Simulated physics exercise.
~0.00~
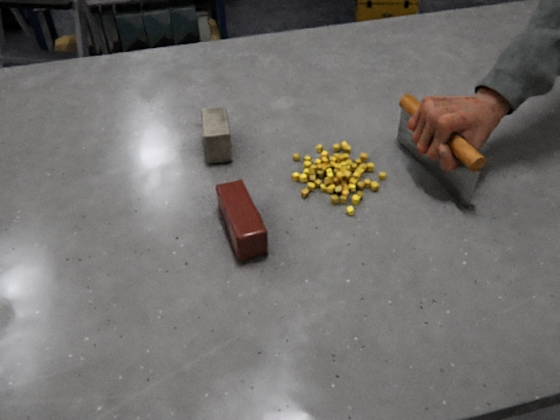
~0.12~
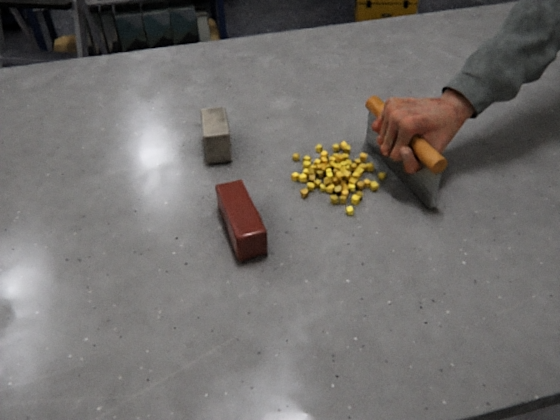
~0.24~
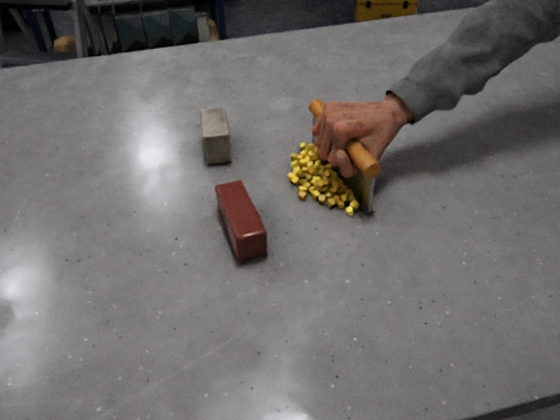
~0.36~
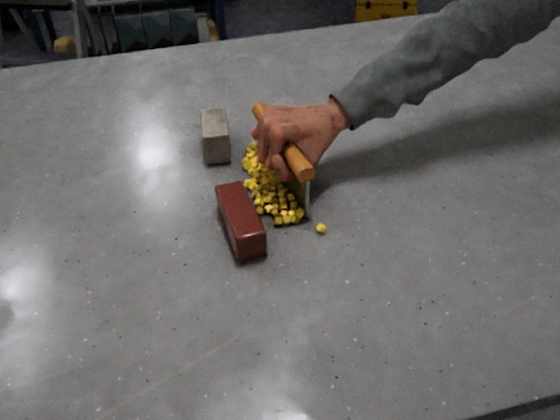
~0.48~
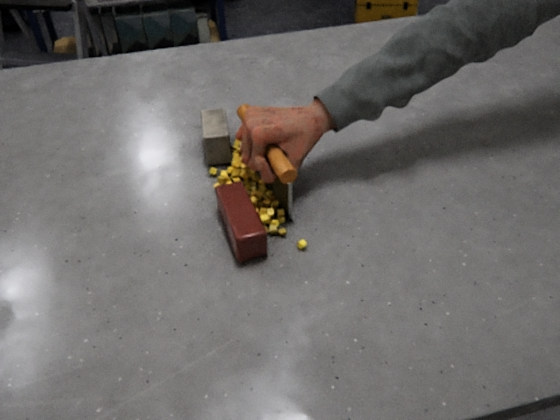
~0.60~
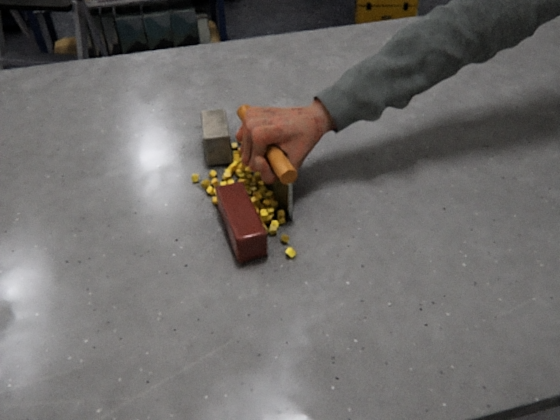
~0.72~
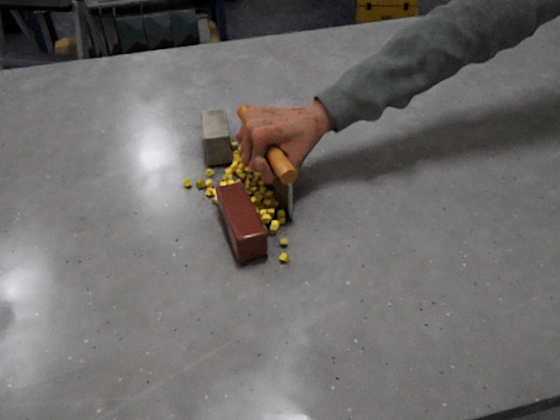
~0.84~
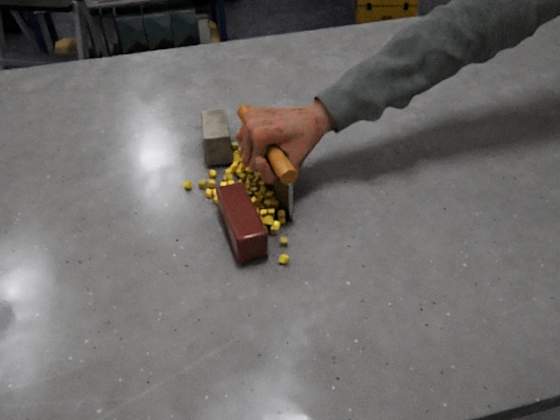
On a smooth grey tabletop, a loose cluster of small yellow cubes lies to the right of two blocks, a grey one farther back and a dark red one nearer. A hand in a grey sleeve holds a scraper by its orange wooden handle and slides it left until the blade meets the cubes. It pushes them together toward the blocks, and one cube strays off at the near end. The scraper stops close to the blocks as some cubes spill through the gap. Most stay packed between blade and blocks, with the hand still in place.
